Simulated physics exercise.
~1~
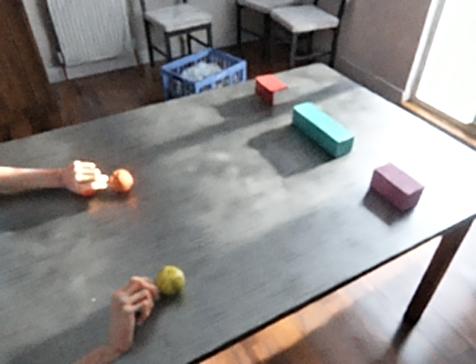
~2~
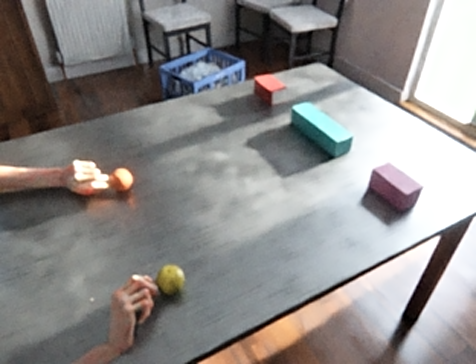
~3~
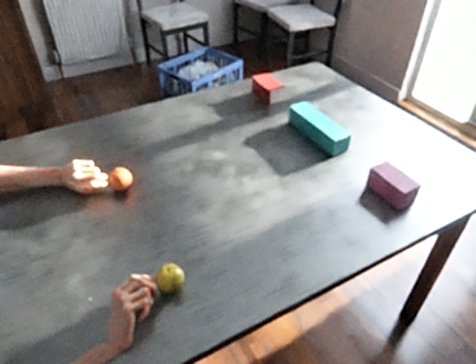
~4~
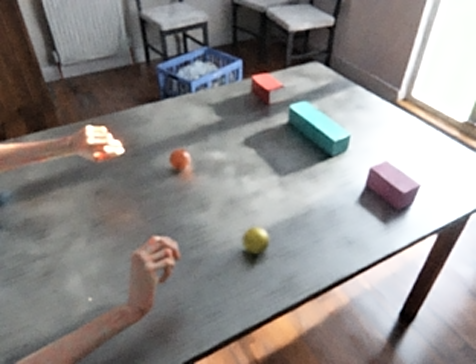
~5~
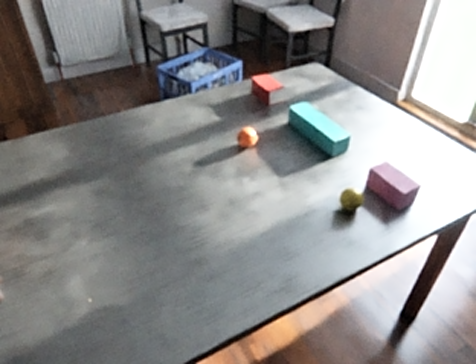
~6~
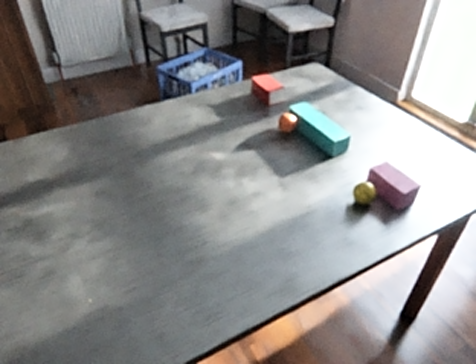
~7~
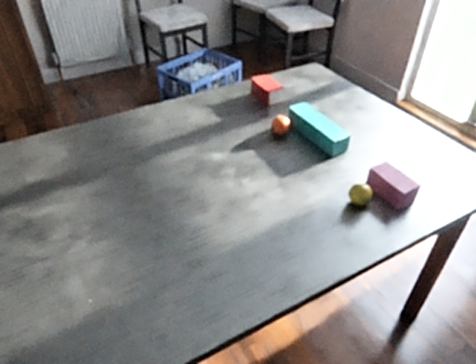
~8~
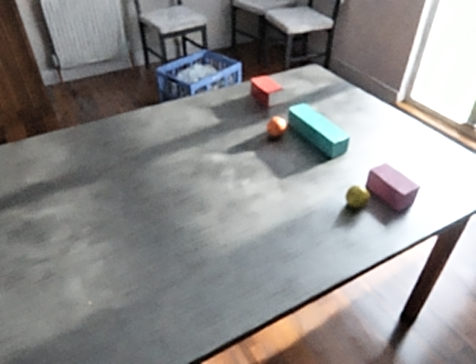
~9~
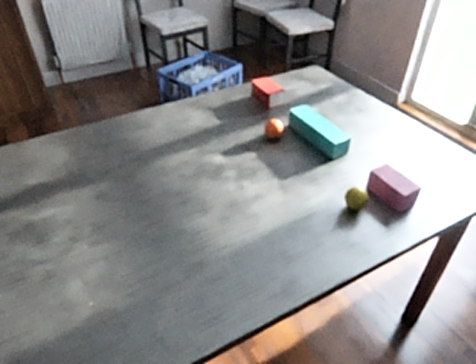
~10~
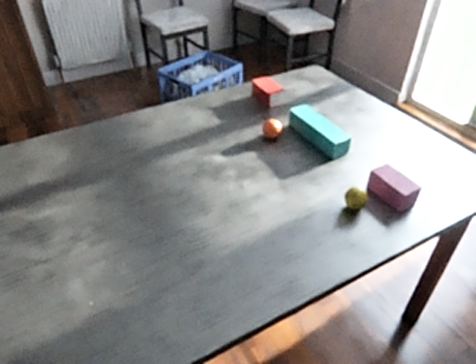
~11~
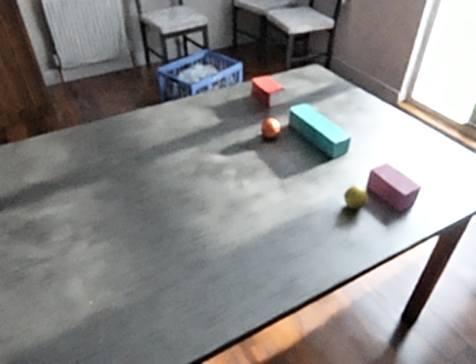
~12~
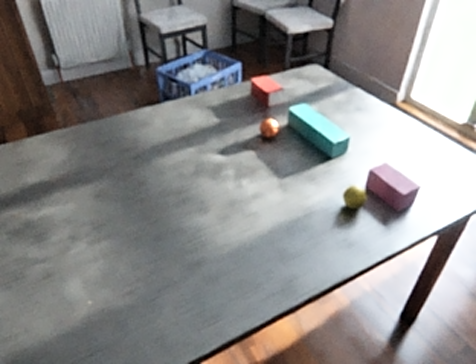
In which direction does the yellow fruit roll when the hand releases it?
The yellow fruit rolls to the right across the table, toward the pink block.
